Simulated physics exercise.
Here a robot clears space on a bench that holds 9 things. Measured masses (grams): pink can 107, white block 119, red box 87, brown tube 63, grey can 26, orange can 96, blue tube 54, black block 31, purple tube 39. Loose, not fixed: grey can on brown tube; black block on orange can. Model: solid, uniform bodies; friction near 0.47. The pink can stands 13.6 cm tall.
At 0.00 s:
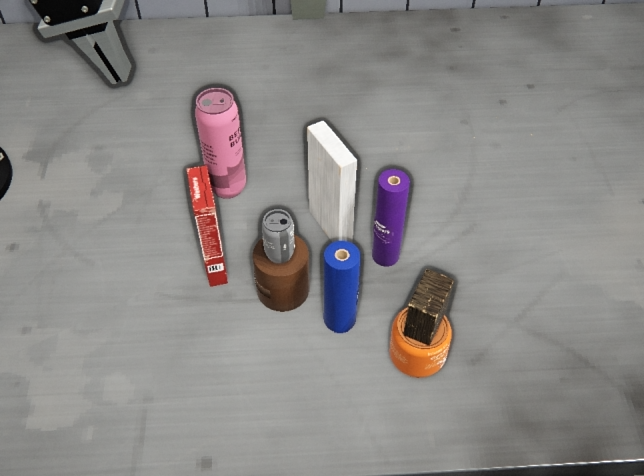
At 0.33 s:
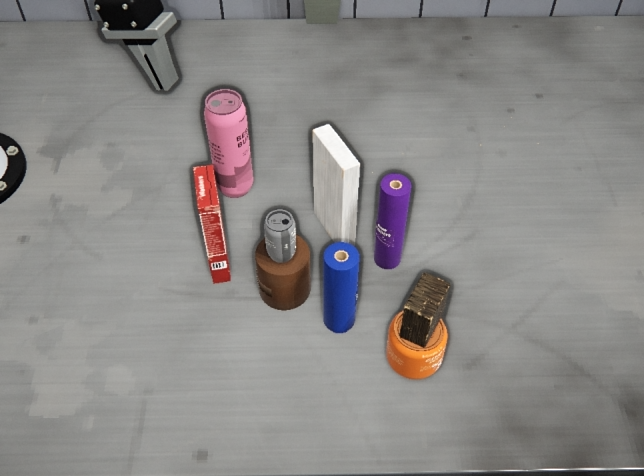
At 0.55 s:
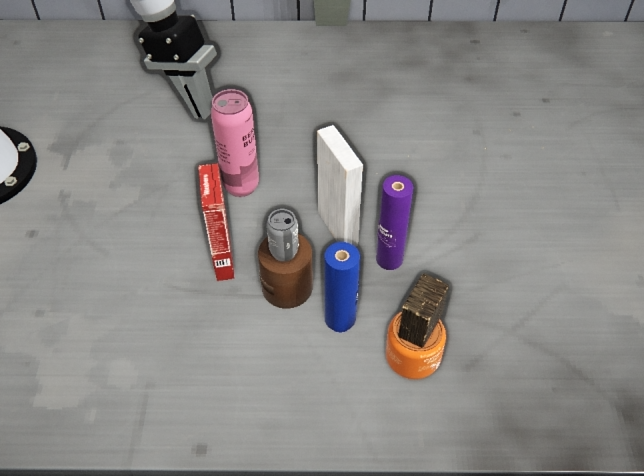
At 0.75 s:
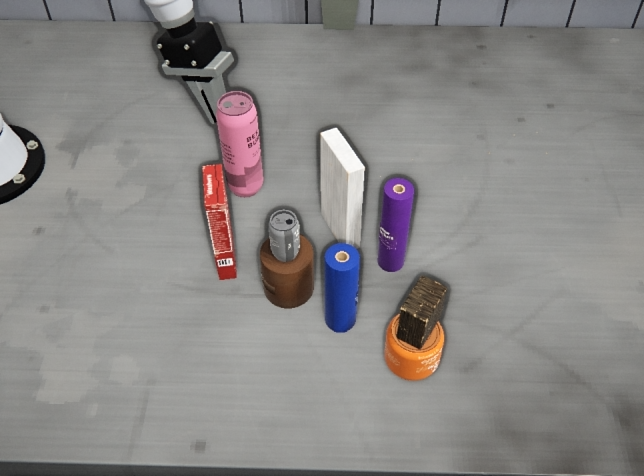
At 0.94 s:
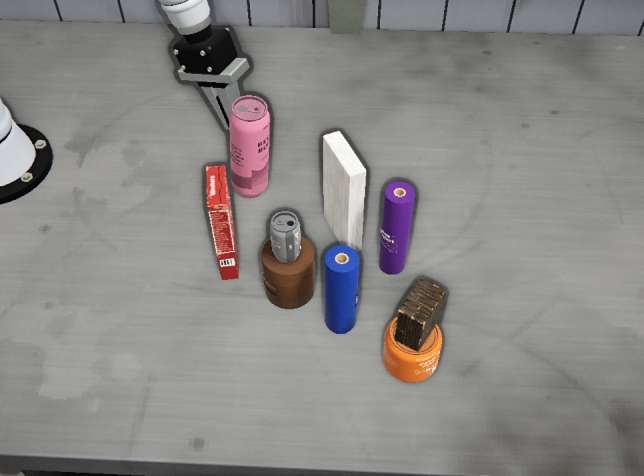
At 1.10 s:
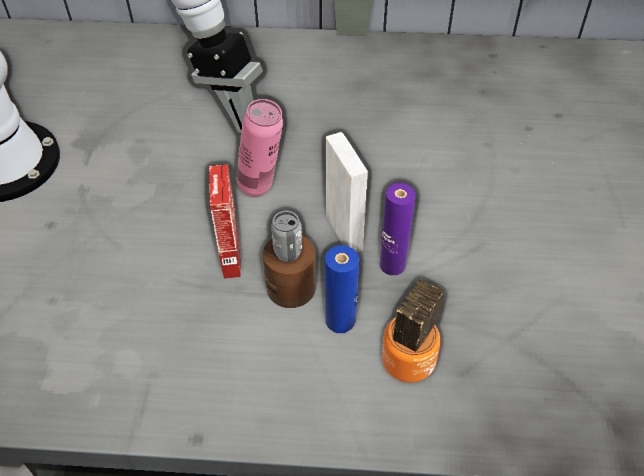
A grey workbench seen from high above holds a cluster of objects near its middle, with a black and silver robot gripper at the upper left. A pink can and red box stand left of a grey can on a brown tube, a white block, blue and purple tubes, and a dark block on an orange can. The gripper slides rightward to the pink can, which then leans slightly right, while the view shifts slightly.
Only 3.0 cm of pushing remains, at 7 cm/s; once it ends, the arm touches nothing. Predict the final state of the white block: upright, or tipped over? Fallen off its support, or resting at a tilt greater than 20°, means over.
The white block finishes tipped over.
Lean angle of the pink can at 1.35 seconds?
At that moment it is near 20° away from upright.
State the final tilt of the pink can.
In the end, 90 degrees or so off vertical.
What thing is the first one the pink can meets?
White block.
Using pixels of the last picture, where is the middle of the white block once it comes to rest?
Roughly at pixel (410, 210) in the last picture.
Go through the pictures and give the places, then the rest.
Gripper tip (111, 49), pink can (222, 147) not leaning; white block (331, 188), in the first picture.
Gripper tip (160, 60), pink can (230, 147) not leaning; red box (213, 227), brown tube (284, 272), in the second picture.
Gripper tip (199, 90), pink can (236, 147) not leaning; grey can (283, 237), orange can (415, 345), in the third picture.
Gripper tip (216, 96), pink can (241, 148) not leaning; blue tube (341, 290), black block (421, 313), in the fourth picture.
Gripper tip (231, 102), pink can (250, 150) tipped 6°; purple tube (396, 231), in the fifth picture.
Gripper tip (244, 105), pink can (259, 152) tipped 12°; white block (345, 196), in the sixth picture.
By 1.35 s, tilt pink can 21°.
By 1.65 s, white block and pink can touch at 1.52 s; tilt pink can 44°, white block 7°.
By 2.10 s, brown tube and pink can touch at 1.89 s; tilt white block 90°, pink can 90°.
In the end pink can and white block are over (lying or leaning past 20°); 7 still stand.
